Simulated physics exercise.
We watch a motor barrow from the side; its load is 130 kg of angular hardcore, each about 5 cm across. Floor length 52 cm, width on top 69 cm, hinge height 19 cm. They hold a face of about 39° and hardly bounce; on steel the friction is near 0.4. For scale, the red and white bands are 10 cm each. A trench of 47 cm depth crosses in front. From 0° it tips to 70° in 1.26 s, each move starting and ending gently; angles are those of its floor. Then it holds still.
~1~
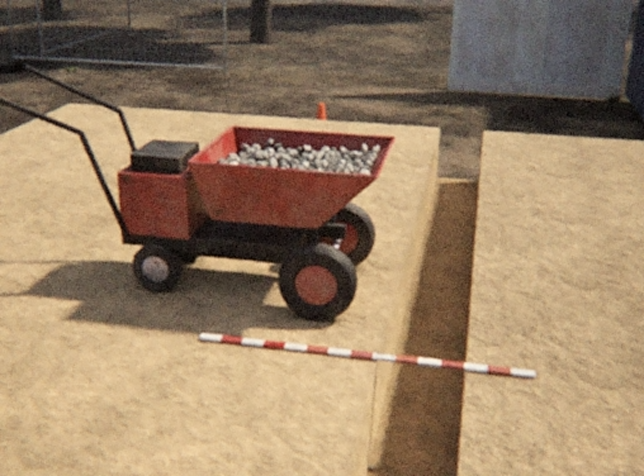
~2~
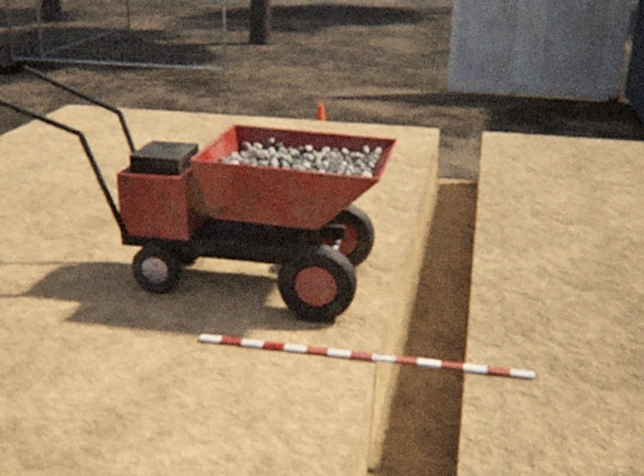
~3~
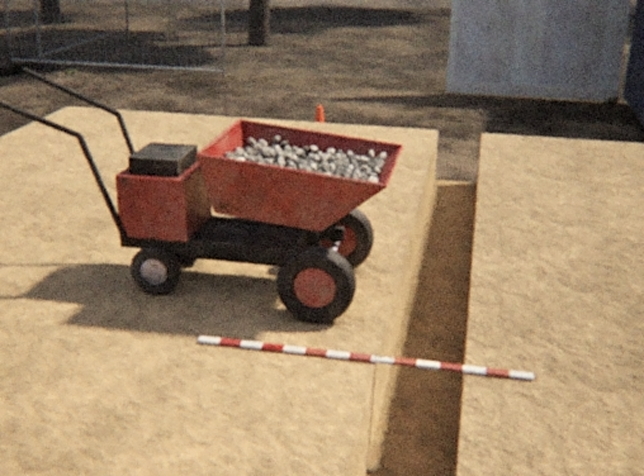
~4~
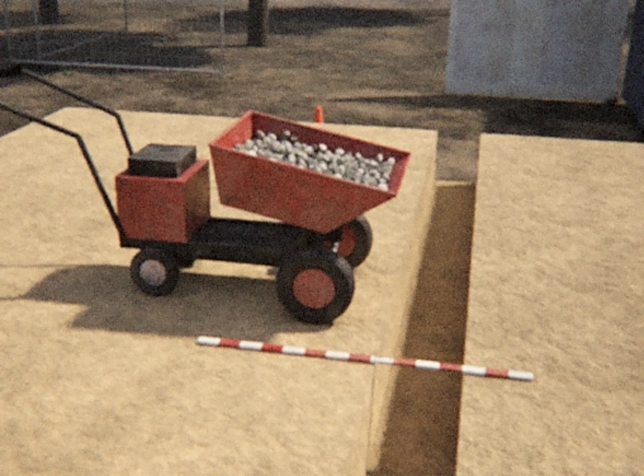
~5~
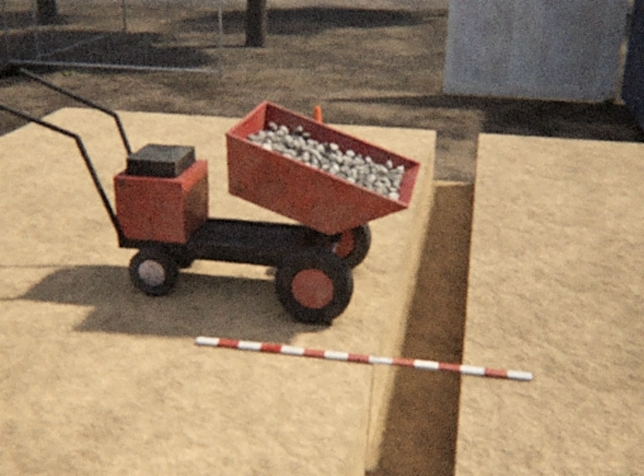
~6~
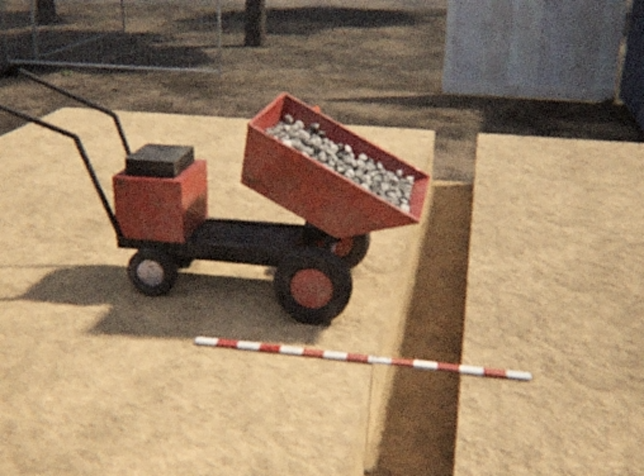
A red motor barrow with black handles and wheels stands side-on at the left of a sandy yard, seen from slightly above, with fencing and a pale panel behind. Grey stones fill its skip, a red-and-white banded pole lies in front, and a trench runs along the right. The skip tilts forward to the right, slowly then faster, its back rising while the stones stay inside.
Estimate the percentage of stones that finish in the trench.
Roughly 60 per cent ends in the trench.
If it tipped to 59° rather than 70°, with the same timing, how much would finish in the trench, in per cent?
It would be near 30 per cent.
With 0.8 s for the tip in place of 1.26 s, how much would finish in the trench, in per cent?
It would be near 50 per cent.
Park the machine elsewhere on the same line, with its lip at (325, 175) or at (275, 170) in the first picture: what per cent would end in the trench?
First some 100, then 50 per cent.
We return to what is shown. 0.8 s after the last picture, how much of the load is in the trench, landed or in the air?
About 10 per cent by then.
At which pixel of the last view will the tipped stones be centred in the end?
Their middle is at about (452, 366).
Then, 0.4 s after the last picture the floor is at 59°, 100 % in the skip; the foremost stones are at (441, 264).
Then, 0.8 s after the last picture the floor is at 70°, 72 % in the skip, 12 % in the trench, 16 % past the trench; the foremost stones are at (507, 302).
Then, 1.2 s after the last picture the floor is at 70°, 34 % in the skip, 24 % in the trench, 42 % past the trench; the foremost stones are at (588, 310).
Then, 3.1 s after the last picture the floor is at 70°, 0 % in the skip, 60 % in the trench, 40 % past the trench; the foremost stones are at (615, 317).
